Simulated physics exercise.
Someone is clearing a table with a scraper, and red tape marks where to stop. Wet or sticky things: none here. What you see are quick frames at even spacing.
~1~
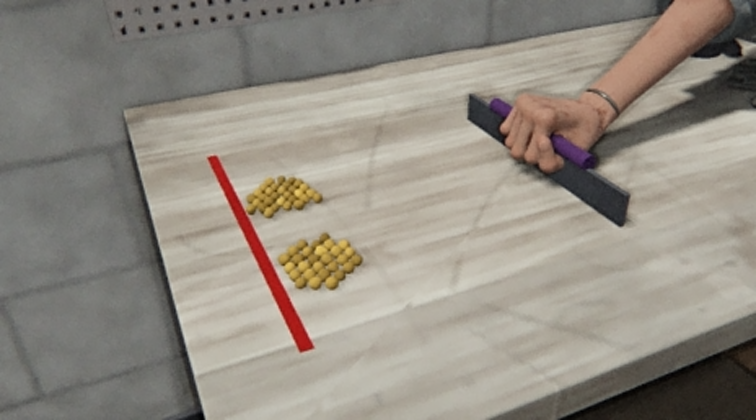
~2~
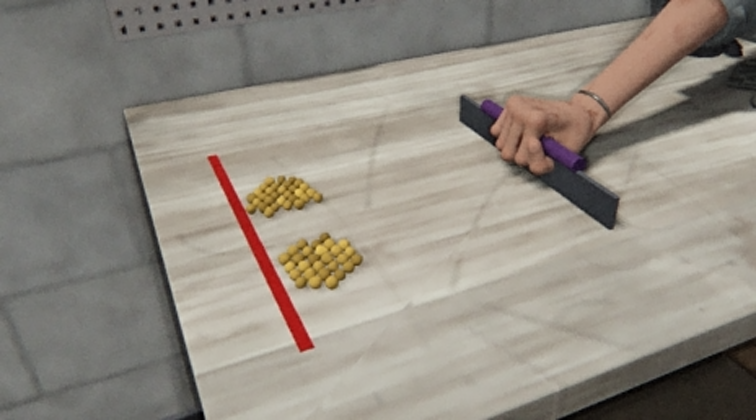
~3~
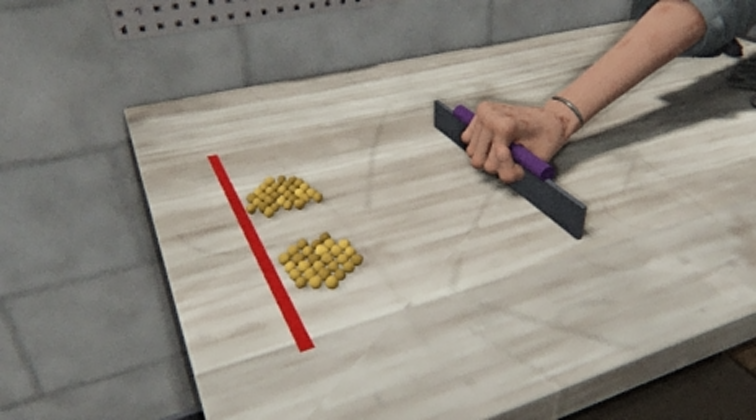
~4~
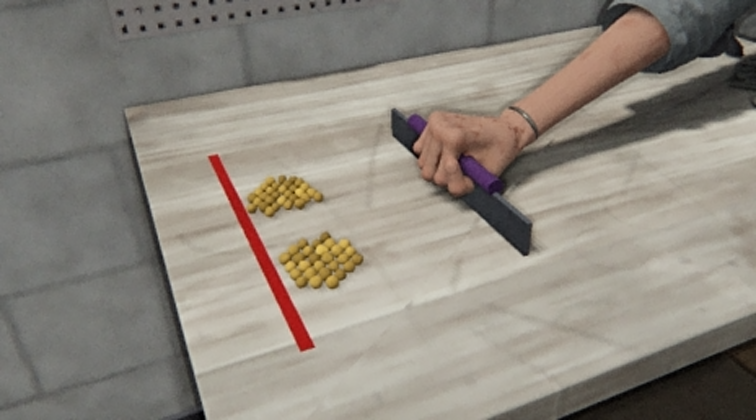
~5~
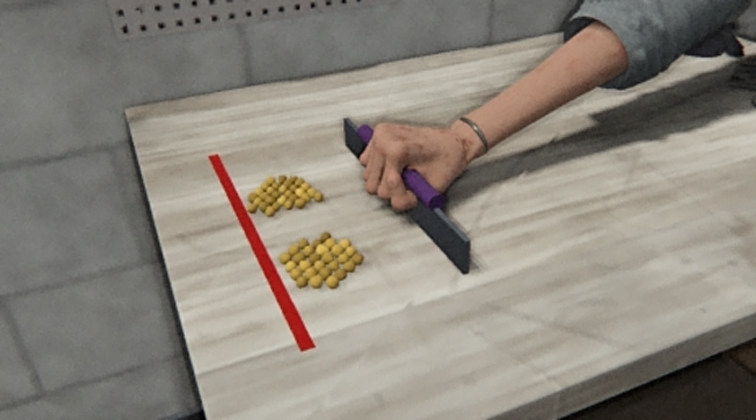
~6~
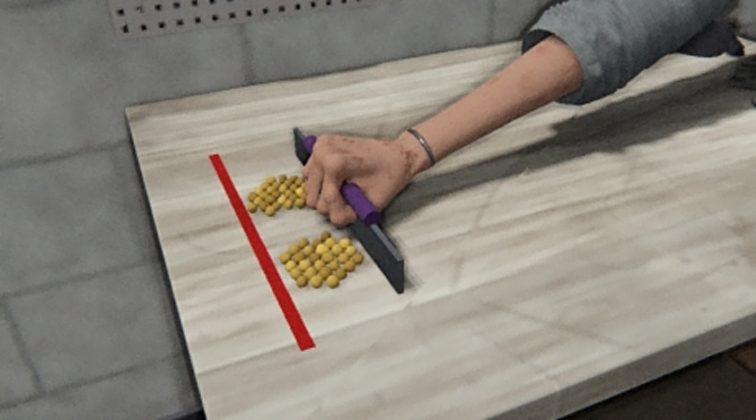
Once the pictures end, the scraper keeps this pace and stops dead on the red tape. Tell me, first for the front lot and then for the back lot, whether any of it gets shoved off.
Front lot: Some of it goes off; back lot: Some of it goes off.
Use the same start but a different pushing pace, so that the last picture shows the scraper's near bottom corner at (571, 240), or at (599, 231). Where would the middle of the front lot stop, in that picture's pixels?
Lab note: Centre at rest close to (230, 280), then close to (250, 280).
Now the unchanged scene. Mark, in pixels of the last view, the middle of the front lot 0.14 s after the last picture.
Centre: About (192, 287).
Then, 0.06 s after the last picture, scraper still moving, near (274, 197); front lot all on the table, its front near (233, 256); back lot all on the table, its front near (193, 207).
Then, 0.14 s after the last picture, scraper stopped at the red tape; front lot all on the table, its front near (147, 254); back lot all on the table, its front near (94, 225).
Then, 0.42 s after the last picture, scraper stopped at the red tape; front lot all over the edge; back lot all over the edge.
At rest, scraper stopped at the red tape; front lot all over the edge; back lot all over the edge.
